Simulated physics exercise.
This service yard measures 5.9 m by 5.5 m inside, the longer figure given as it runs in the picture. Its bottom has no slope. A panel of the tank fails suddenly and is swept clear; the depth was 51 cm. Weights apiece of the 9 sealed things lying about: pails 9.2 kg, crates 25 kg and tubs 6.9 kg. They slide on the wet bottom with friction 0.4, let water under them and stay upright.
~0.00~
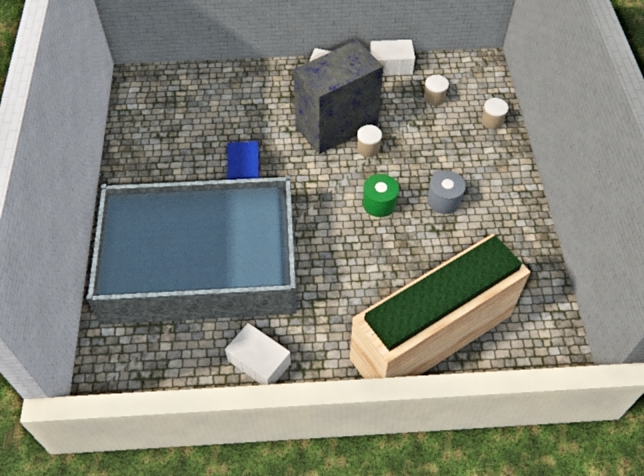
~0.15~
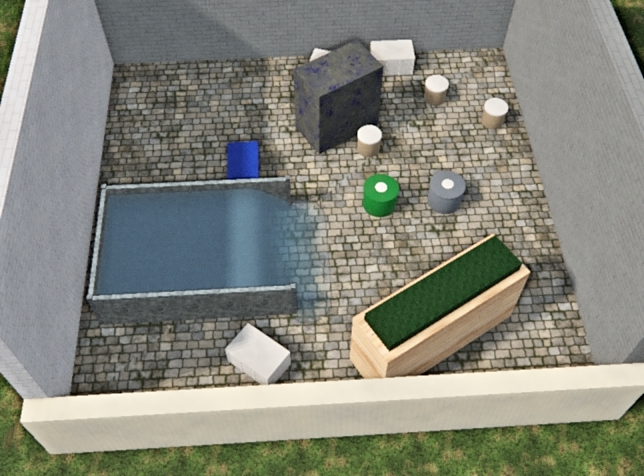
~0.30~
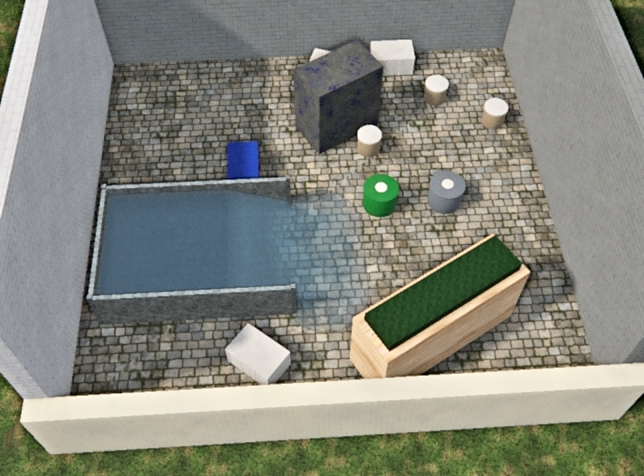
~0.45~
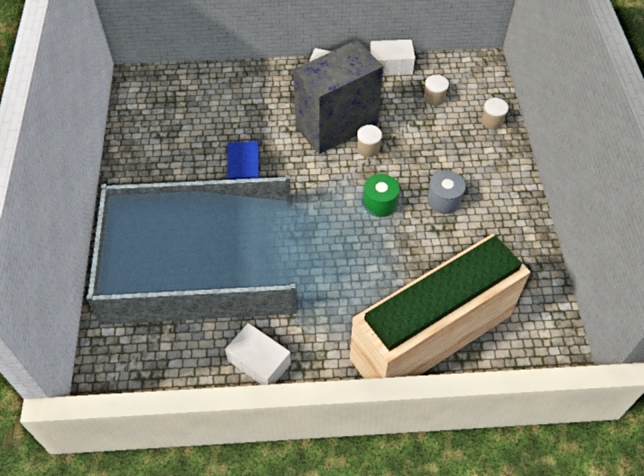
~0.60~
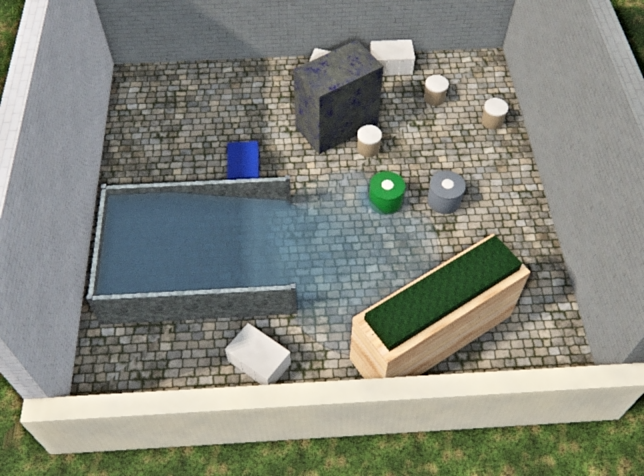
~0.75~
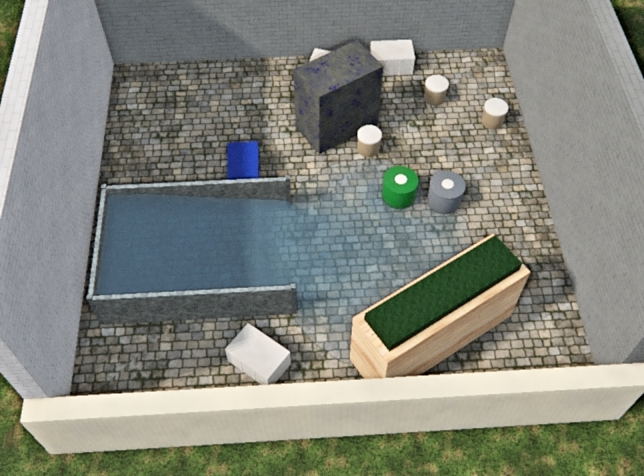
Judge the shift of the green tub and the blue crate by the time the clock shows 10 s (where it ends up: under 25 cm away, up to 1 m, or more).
The green tub ends far away, the blue crate barely shifts.
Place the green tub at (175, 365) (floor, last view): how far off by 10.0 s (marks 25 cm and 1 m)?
It barely shifts.
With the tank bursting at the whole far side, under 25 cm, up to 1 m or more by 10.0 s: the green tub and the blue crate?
Then the green tub ends far away, the blue crate gets carried off.
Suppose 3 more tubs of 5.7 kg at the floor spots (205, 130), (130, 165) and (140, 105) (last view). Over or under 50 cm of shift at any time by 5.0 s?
In turn: Short of it, less, short of it.
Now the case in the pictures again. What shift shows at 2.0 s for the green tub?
Roughly 200 cm by then.
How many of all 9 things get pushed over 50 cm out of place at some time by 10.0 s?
I count 5.
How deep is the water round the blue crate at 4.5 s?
About 1 cm.
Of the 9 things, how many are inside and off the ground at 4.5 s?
At that moment 3.
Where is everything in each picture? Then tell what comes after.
The green tub at (381, 188) rests on the ground; the blue crate at (243, 159), on the bottom; 3.3 m2 under water; 0 of 9 have shifted, in the first picture.
The green tub at (381, 188) rests on the ground; the blue crate at (243, 159), on the bottom; water covers 4.1 m2; 0 of 9 have shifted, in the second picture.
The green tub at (381, 188) rests on the ground; the blue crate at (243, 159) rests on the ground; 5.0 m2 under water; 0 of 9 have shifted, in the third picture.
The green tub at (382, 188) rests on the ground; the blue crate at (243, 159), on the bottom; 6.0 m2 under water; 0 of 9 have shifted, in the fourth picture.
The green tub at (387, 185) rests on the ground, 9 cm from its start; the blue crate at (243, 159), on the bottom; water covers 7.0 m2; 1 of 9 have shifted, in the fifth picture.
The green tub at (401, 180) rests on the ground, 28 cm from its start; the blue crate at (243, 159), on the bottom; water covers 7.9 m2; 1 of 9 have shifted, in the sixth picture.
After 2.0 s the green tub is near (490, 119), 1.9 m from its start, afloat; the blue crate is near (243, 159), 0.0 m from its start, aground; 2 afloat.
After 4.5 s the green tub is near (394, 64), 2.2 m from its start, afloat; the blue crate is near (243, 159), 0.0 m from its start, aground; 3 afloat.
After 7.0 s the green tub is near (378, 83), 1.8 m from its start, afloat; the blue crate is near (243, 159), 0.0 m from its start, aground; 2 afloat.
After 10.0 s the green tub is near (362, 58), 2.3 m from its start, afloat; the blue crate is near (243, 159), 0.0 m from its start, aground; 2 afloat.
